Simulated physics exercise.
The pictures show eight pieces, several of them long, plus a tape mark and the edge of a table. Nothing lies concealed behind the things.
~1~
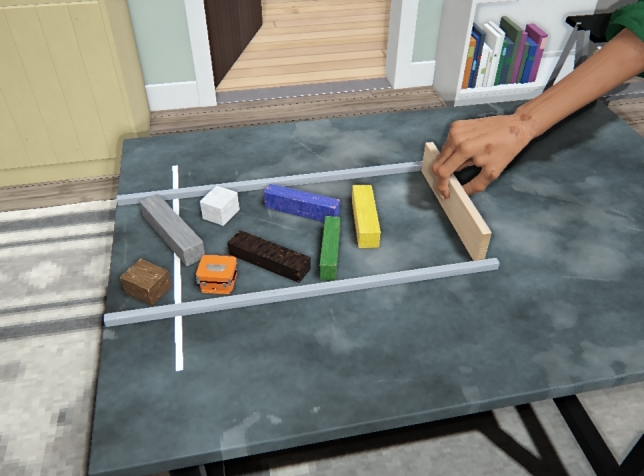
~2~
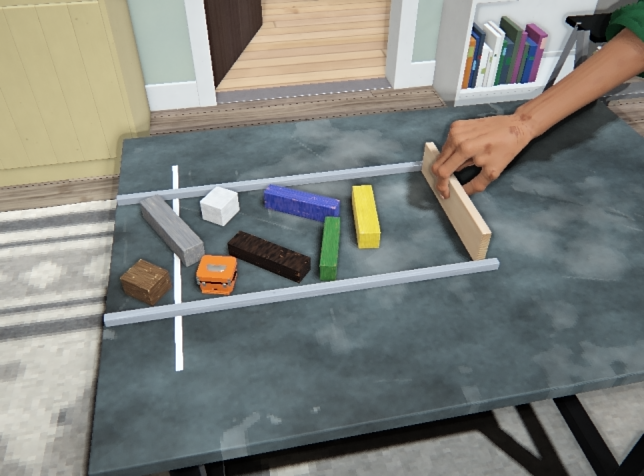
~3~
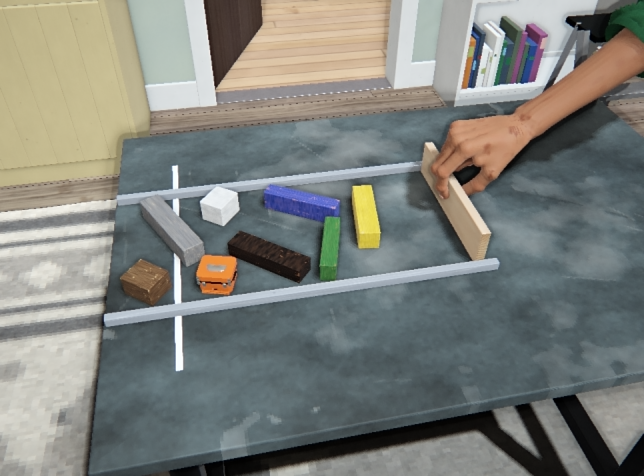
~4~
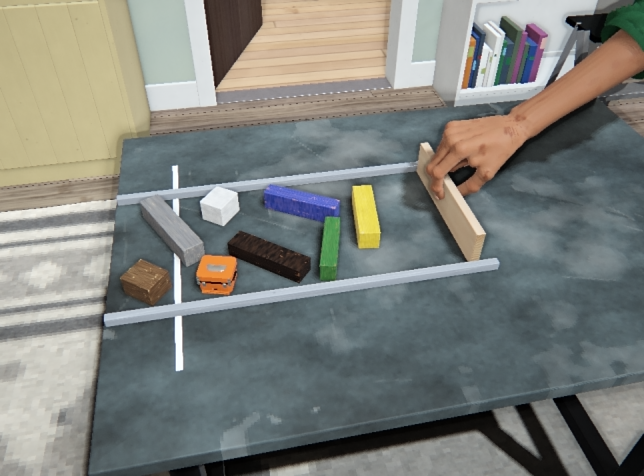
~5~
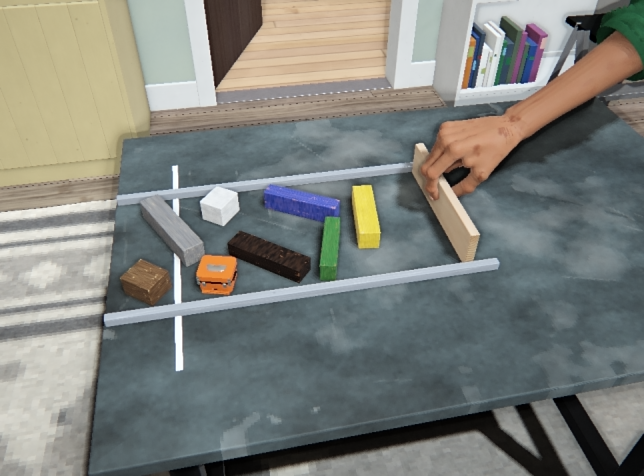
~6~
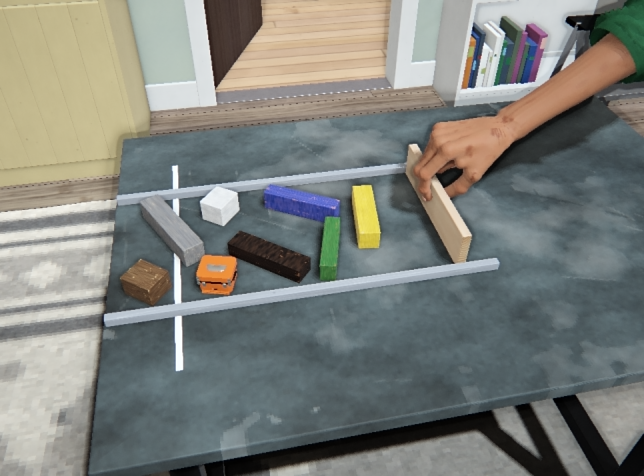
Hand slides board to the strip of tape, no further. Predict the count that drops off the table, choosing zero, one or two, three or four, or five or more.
The count that drops off is three or four.
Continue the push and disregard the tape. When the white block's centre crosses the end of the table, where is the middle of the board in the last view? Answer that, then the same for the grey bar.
(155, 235) and (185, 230), roughly.
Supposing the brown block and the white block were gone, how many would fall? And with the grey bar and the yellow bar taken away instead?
The count is 1 in one try and 1 in the other, in that order.
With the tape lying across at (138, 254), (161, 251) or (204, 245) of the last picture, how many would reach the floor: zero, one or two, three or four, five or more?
Count per stopping tape, as listed: Five or over, three to four, 1 or 2.
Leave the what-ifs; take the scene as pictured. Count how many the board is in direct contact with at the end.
That number would be 2.
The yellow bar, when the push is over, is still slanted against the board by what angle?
About 0°.
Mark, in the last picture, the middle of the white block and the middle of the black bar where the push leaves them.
They finish at roughly (134, 207) and (125, 277) respectively.
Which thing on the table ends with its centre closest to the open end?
It's the black bar that ends up nearest.
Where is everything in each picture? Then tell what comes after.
Brown block (146, 282); grey bar (172, 229); orange case (218, 275); board (452, 198); tape (177, 249), in the first frame.
Grey bar (172, 229); black bar (269, 256), in the second frame.
Orange case (218, 275); board (452, 198), in the third frame.
Brown block (146, 282); white block (220, 206), in the fourth frame.
Grey bar (172, 229); blue bar (302, 204), in the fifth frame.
Brown block (146, 282); grey bar (172, 229); orange case (218, 275); board (435, 201); tape (177, 249), in the sixth frame.
Soon after, none off yet; brown block at rest near (146, 282); grey bar at rest near (172, 229); orange case at rest near (218, 275).
At rest, the number that fall off is three or four; fallen, orange case, grey bar and brown block.
